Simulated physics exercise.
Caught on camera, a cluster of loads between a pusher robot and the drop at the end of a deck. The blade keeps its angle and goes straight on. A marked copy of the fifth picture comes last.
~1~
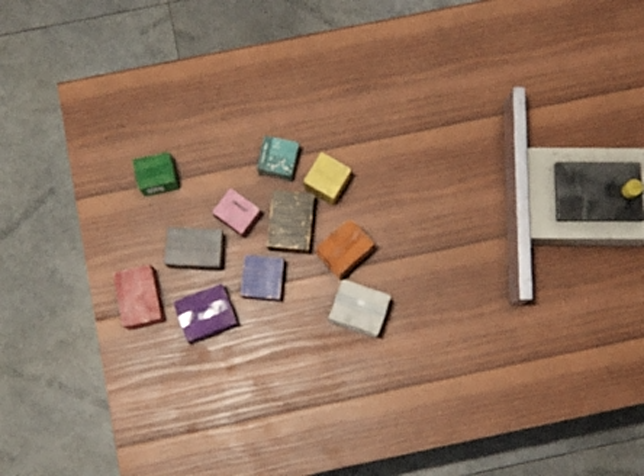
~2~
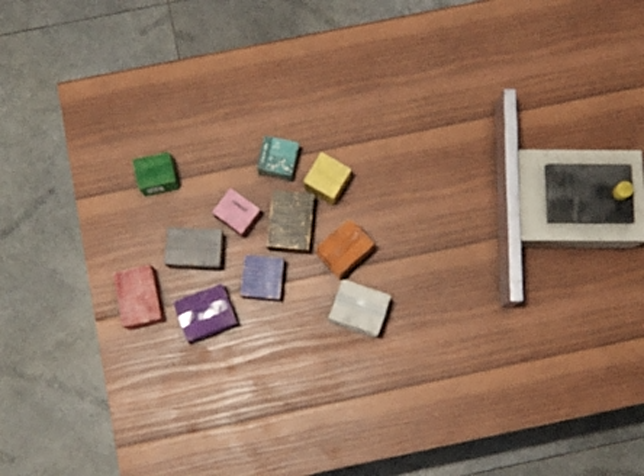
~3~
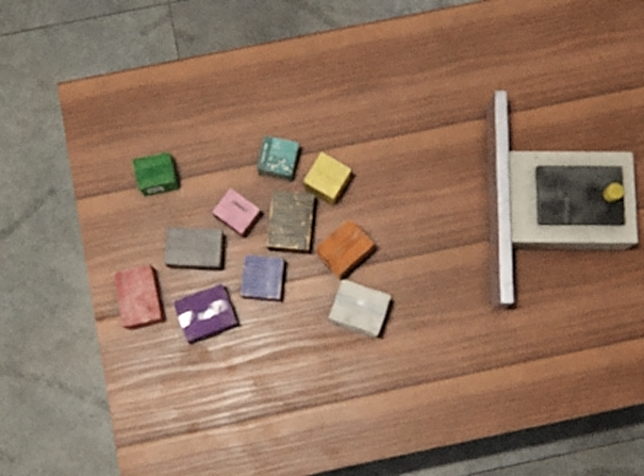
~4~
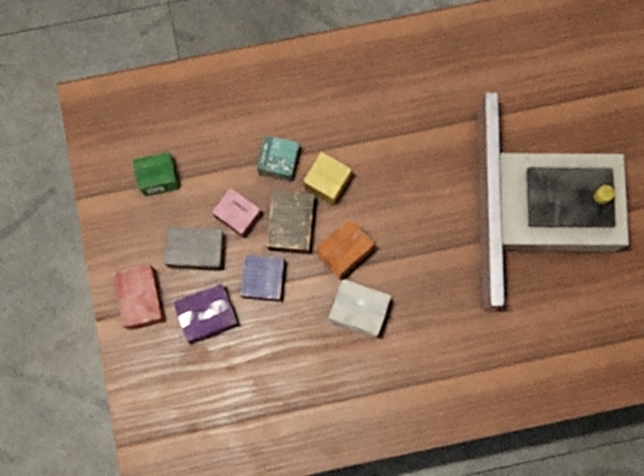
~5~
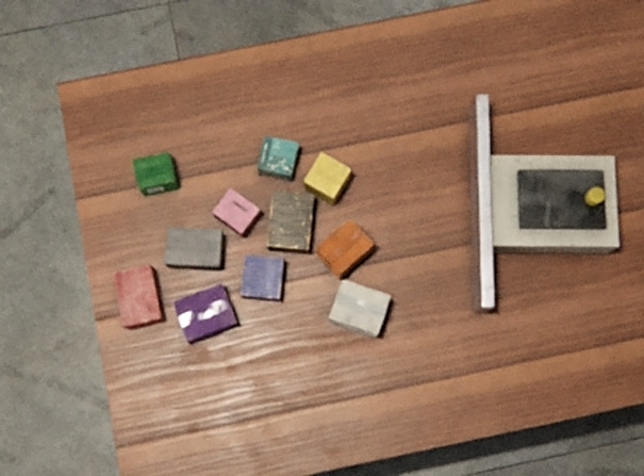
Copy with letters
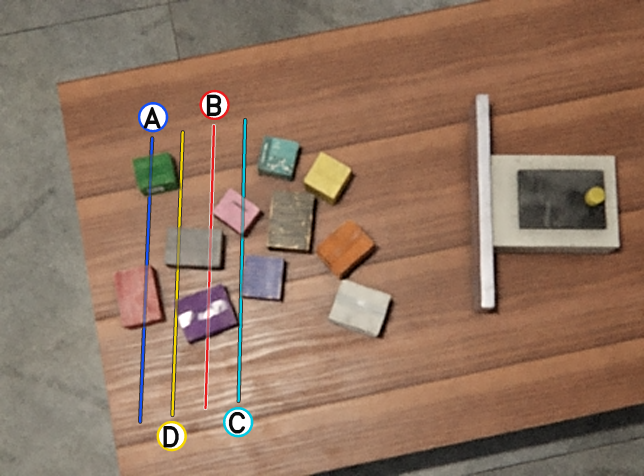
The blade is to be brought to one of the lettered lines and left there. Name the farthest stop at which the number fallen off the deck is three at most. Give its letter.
The farthest such stop is D.
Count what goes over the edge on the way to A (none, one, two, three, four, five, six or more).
In all, four.
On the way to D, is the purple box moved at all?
Yes.
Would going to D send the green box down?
No.
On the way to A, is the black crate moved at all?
Yes.
On the marked copy, A at (146, 276); B at (210, 263); C at (242, 257); D at (178, 270).
Following D. Soon after the start, robot (445, 221); white parcel (341, 315); orange box (339, 249).
Later, robot (334, 244); red crate (105, 292); purple box (142, 329).
In the end, robot (246, 262); red crate over the edge; purple box over the edge; two fallen.
As for the rest, A drops four; B is within the limit but short; C is within the limit but short.
